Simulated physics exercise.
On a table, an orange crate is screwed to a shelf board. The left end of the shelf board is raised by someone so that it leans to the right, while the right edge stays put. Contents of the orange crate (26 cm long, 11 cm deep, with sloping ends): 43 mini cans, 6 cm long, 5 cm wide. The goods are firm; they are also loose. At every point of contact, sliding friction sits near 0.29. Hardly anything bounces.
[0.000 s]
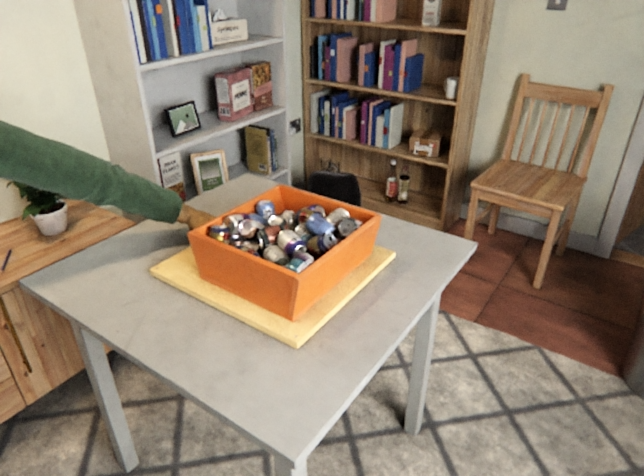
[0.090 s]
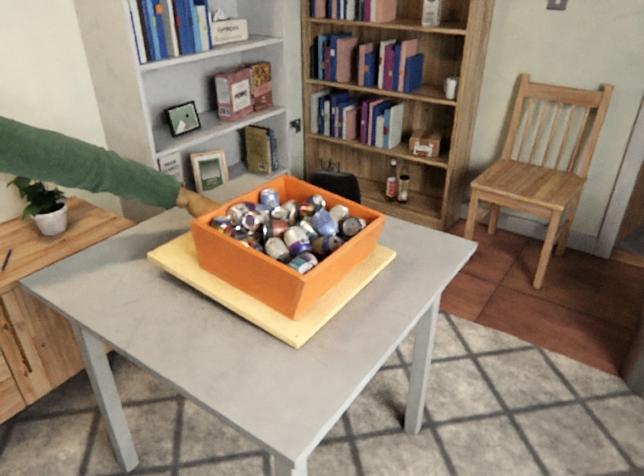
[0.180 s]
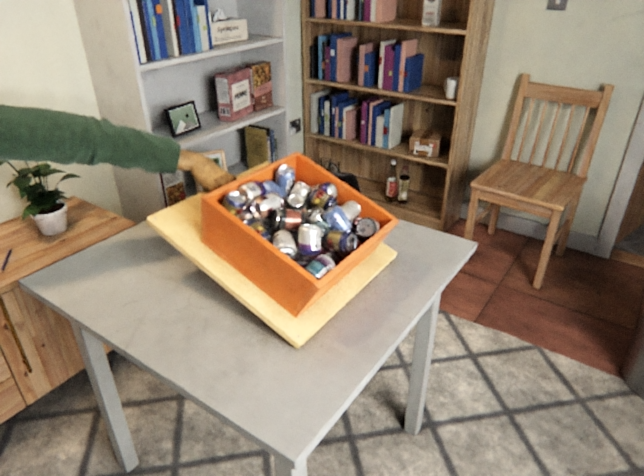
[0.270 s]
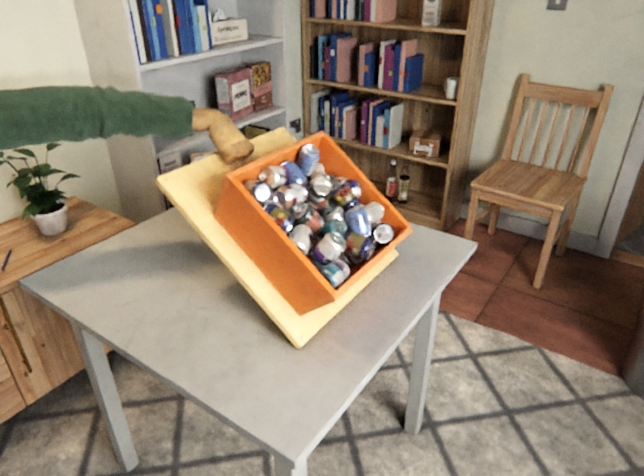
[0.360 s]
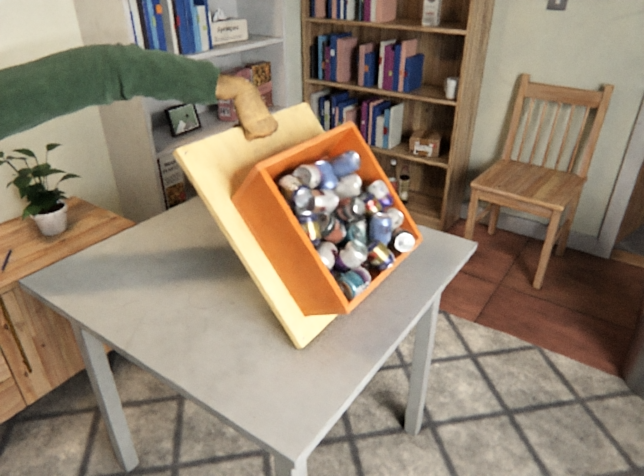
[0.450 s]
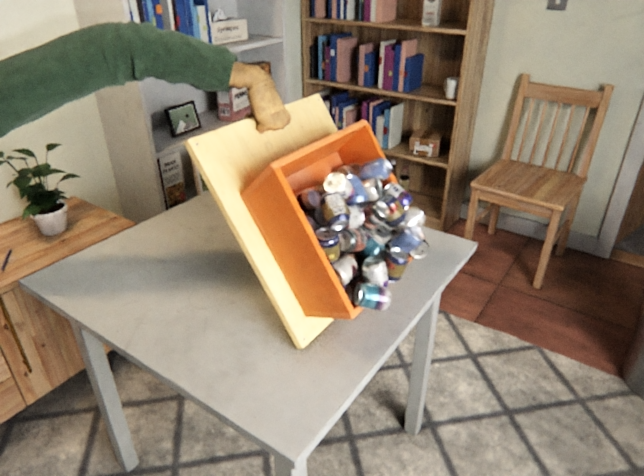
An orange crate full of small cans tilts steeply right as a hand raises its board.
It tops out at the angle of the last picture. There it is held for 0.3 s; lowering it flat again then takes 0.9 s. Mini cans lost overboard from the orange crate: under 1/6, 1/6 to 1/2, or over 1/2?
Fraction out: One-sixth to one-half.
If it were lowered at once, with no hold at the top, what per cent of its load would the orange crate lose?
Then orange crate 40 per cent.
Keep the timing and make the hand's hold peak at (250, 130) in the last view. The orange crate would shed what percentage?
Orange crate 30%.
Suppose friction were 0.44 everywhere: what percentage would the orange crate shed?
Orange crate 40 per cent.
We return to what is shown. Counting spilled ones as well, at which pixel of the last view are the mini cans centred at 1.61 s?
Their middle is at about (317, 268).
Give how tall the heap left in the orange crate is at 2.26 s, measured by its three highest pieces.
About 11 cm.
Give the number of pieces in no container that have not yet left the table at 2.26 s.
I'd say close to 0 in all.
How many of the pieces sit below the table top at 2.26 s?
The total is close to 16.
After 0.74 s, tilt 56°; orange crate 30 in, 13 out.
After 1.10 s, tilt 37°; orange crate 28 in, 15 out.
After 1.61 s, tilt 0°; orange crate 28 in, 15 out.
Outcome (at 2.26 s), orange crate 28 in, 15 out. Asked share, 15 of 43, 35 per cent.
